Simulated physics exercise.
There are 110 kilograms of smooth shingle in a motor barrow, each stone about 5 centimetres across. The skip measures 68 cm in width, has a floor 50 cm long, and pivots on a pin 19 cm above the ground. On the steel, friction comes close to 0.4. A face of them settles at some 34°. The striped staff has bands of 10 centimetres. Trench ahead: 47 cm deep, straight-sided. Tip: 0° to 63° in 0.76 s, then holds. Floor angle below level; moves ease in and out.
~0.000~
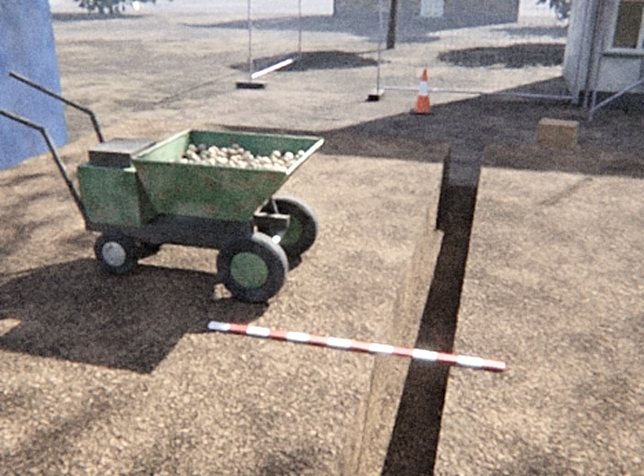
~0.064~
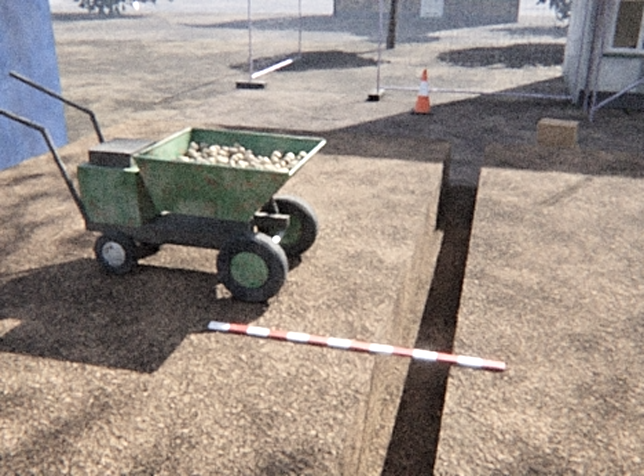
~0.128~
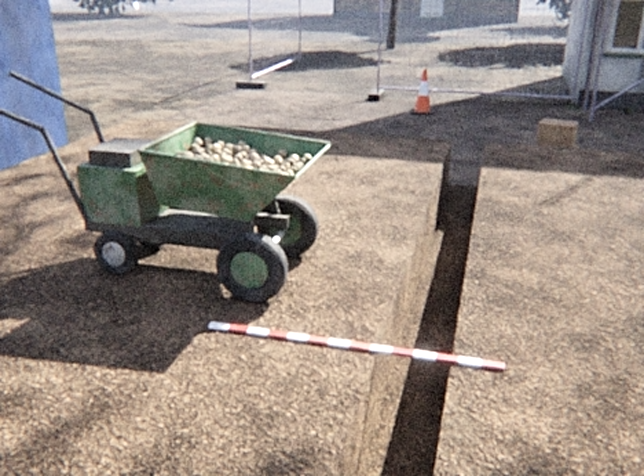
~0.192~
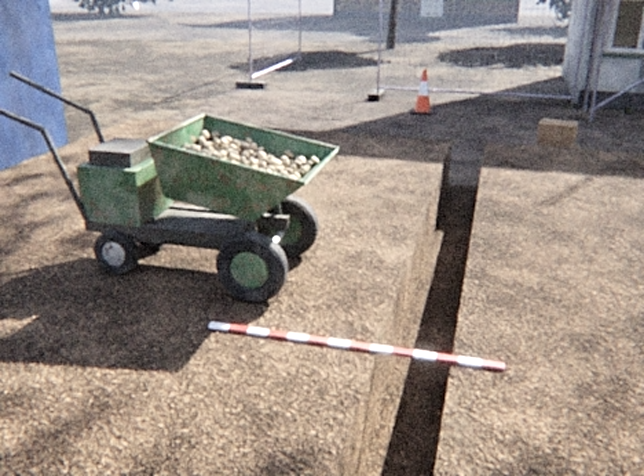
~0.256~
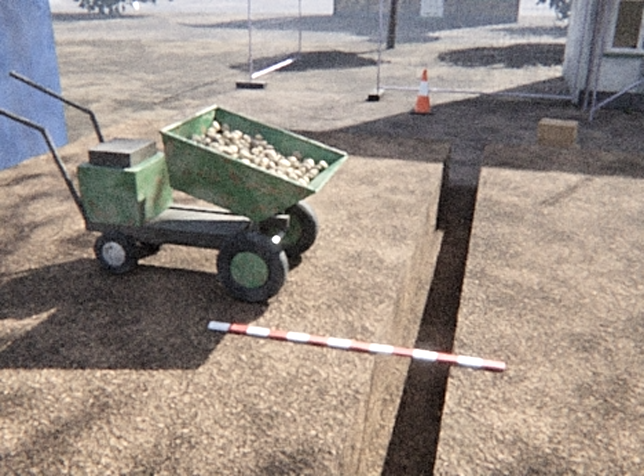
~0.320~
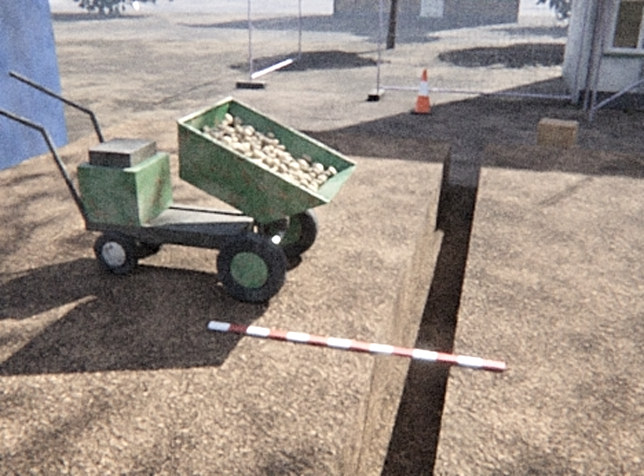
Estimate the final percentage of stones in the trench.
I would say 92 percent.
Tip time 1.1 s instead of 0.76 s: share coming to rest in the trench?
I'd put it at some 95 in a hundred.
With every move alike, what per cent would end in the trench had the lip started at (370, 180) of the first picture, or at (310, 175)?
25 %, then 85 %.
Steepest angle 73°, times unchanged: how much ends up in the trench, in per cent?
The trench would hold about 90% of it.
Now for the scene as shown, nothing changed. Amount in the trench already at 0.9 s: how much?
Some 5 per cent.
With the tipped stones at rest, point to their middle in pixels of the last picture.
At about pixel (426, 358) in the last view.
After 0.6 s the floor is at 53°; 100 % in the skip; the foremost stones are at (344, 230).
After 0.9 s the floor is at 63°; 85 % in the skip, 8 % short of the trench, 7 % in the trench; the foremost stones are at (415, 292).
After 1.2 s the floor is at 63°; 33 % in the skip, 8 % short of the trench, 57 % in the trench, 2 % past the trench; the foremost stones are at (521, 307).
After 3.2 s the floor is at 63°; 0 % in the skip, 6 % short of the trench, 92 % in the trench, 2 % past the trench; the foremost stones are at (622, 315).
